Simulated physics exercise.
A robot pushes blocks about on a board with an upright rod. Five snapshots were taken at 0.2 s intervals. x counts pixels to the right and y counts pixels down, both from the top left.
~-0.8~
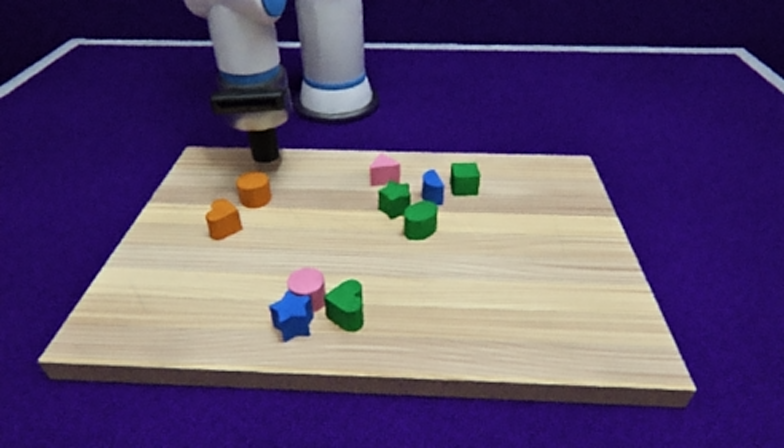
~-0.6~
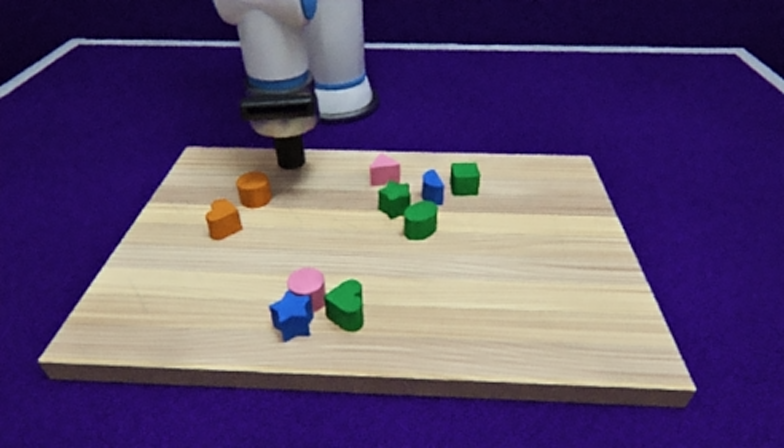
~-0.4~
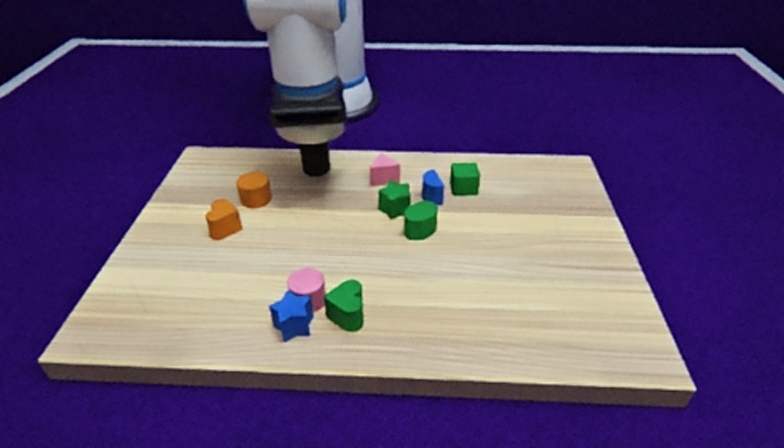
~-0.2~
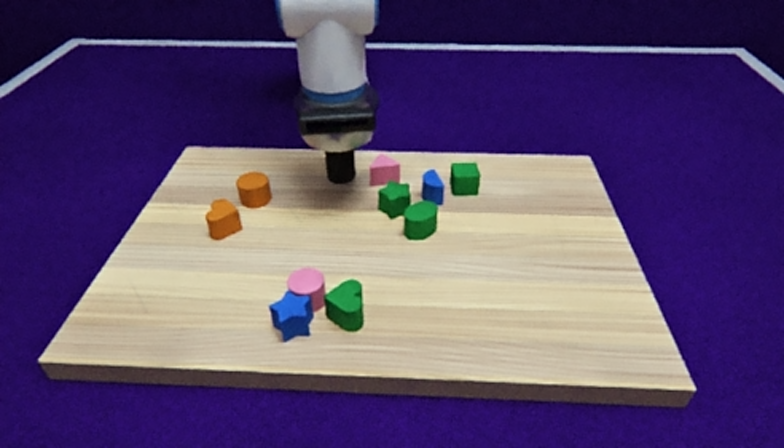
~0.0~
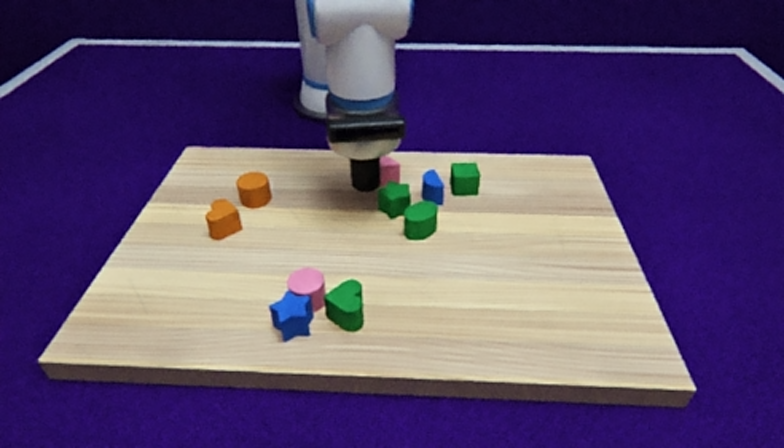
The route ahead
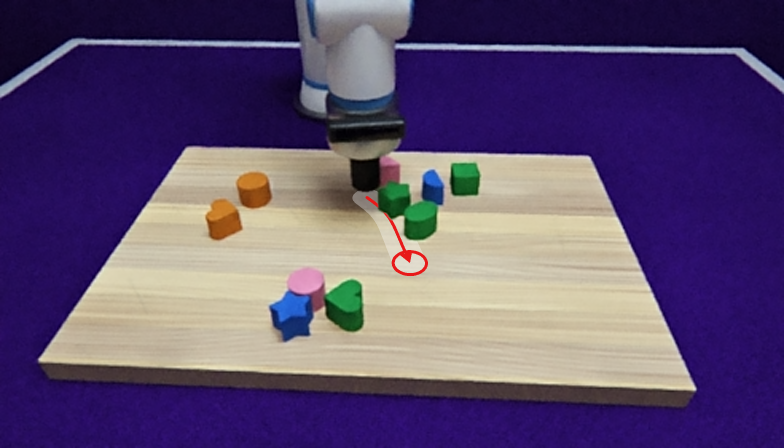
On a light wooden board scattered with small coloured blocks, a robot arm moves its dark upright rod steadily rightward from near the orange blocks to beside the pink triangular and green star-shaped blocks, while every block stays still.
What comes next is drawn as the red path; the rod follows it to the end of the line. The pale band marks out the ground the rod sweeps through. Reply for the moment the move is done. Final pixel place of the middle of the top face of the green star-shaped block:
Roughly at (428, 215).
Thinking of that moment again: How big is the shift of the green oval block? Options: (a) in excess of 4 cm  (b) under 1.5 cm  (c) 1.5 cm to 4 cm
That would be a.
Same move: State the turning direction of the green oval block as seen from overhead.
From above, it turns counterclockwise.
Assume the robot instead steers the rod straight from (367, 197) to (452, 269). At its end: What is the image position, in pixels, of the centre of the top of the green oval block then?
The centre of its top face lies at (479, 233).
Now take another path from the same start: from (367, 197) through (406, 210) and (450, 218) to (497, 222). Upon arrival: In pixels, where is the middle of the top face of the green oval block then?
It comes to (448, 230).
The line goes from (367, 197) via (387, 215) and (399, 237), ending at (410, 263).
The first path, step by step. One third of the way, rod (387, 201); green star-shaped block (414, 200), turned 15° anticlockwise; green oval block (430, 215).
Two thirds of the way, rod (399, 224); green star-shaped block (428, 213), turned 50° anticlockwise; green oval block (454, 224), turned 30° anticlockwise.
At the end, rod (410, 248); pink triangular block unmoved; green star-shaped block (428, 215), turned 65° anticlockwise; green oval block (458, 224), turned 25° anticlockwise.
